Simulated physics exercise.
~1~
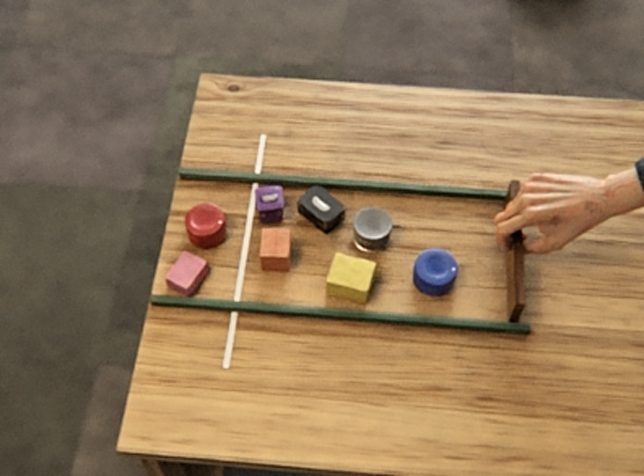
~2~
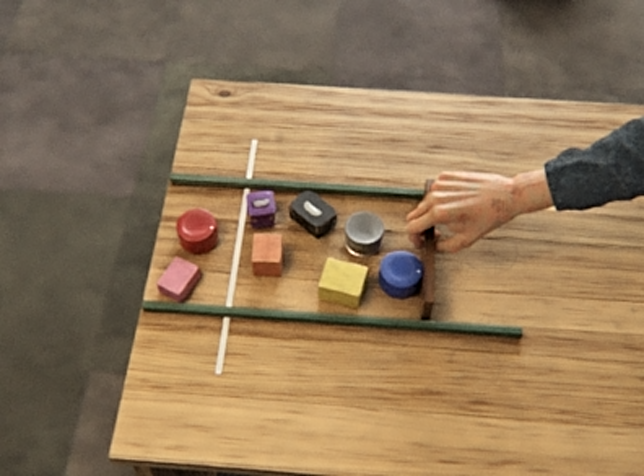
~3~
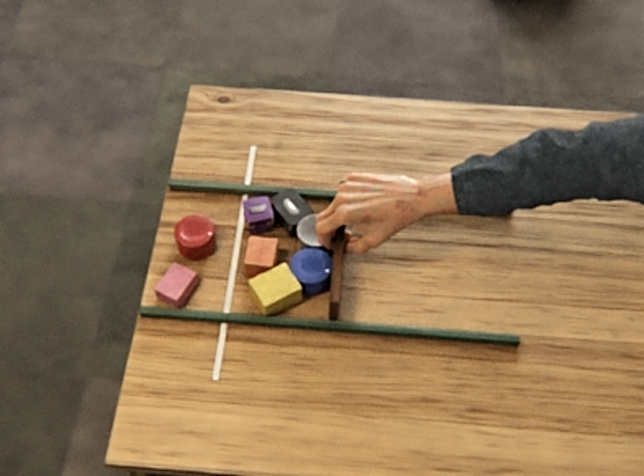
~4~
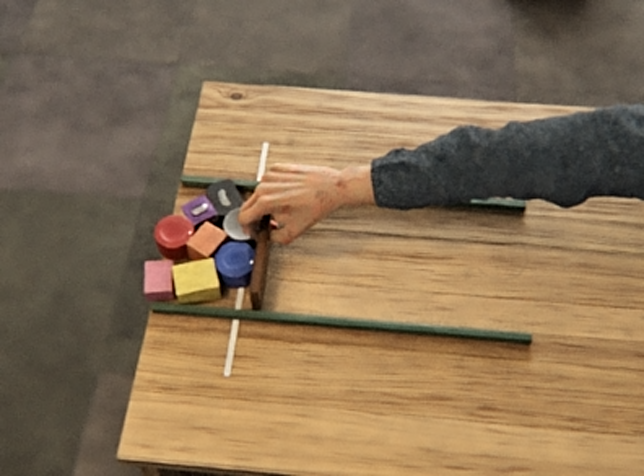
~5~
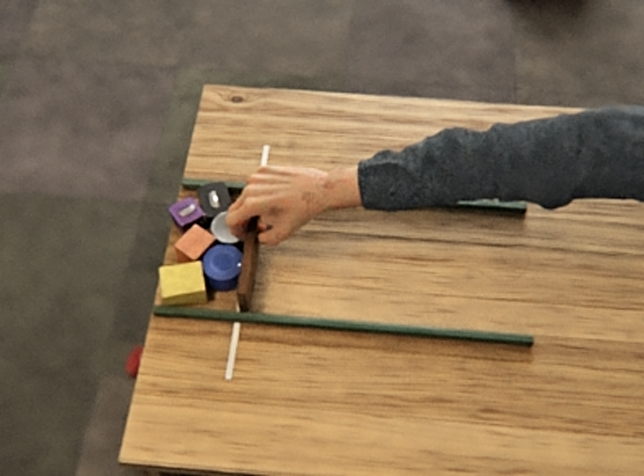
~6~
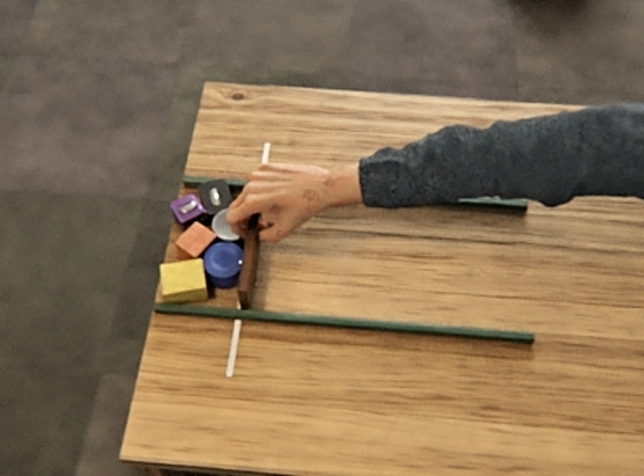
The video shows a hand pushing a wooden board leftward between two green rails, gathering colourful blocks and round lids toward the table's edge. The red lid and pink block drop off, and the board stops near the white tape with the other objects still on the table.
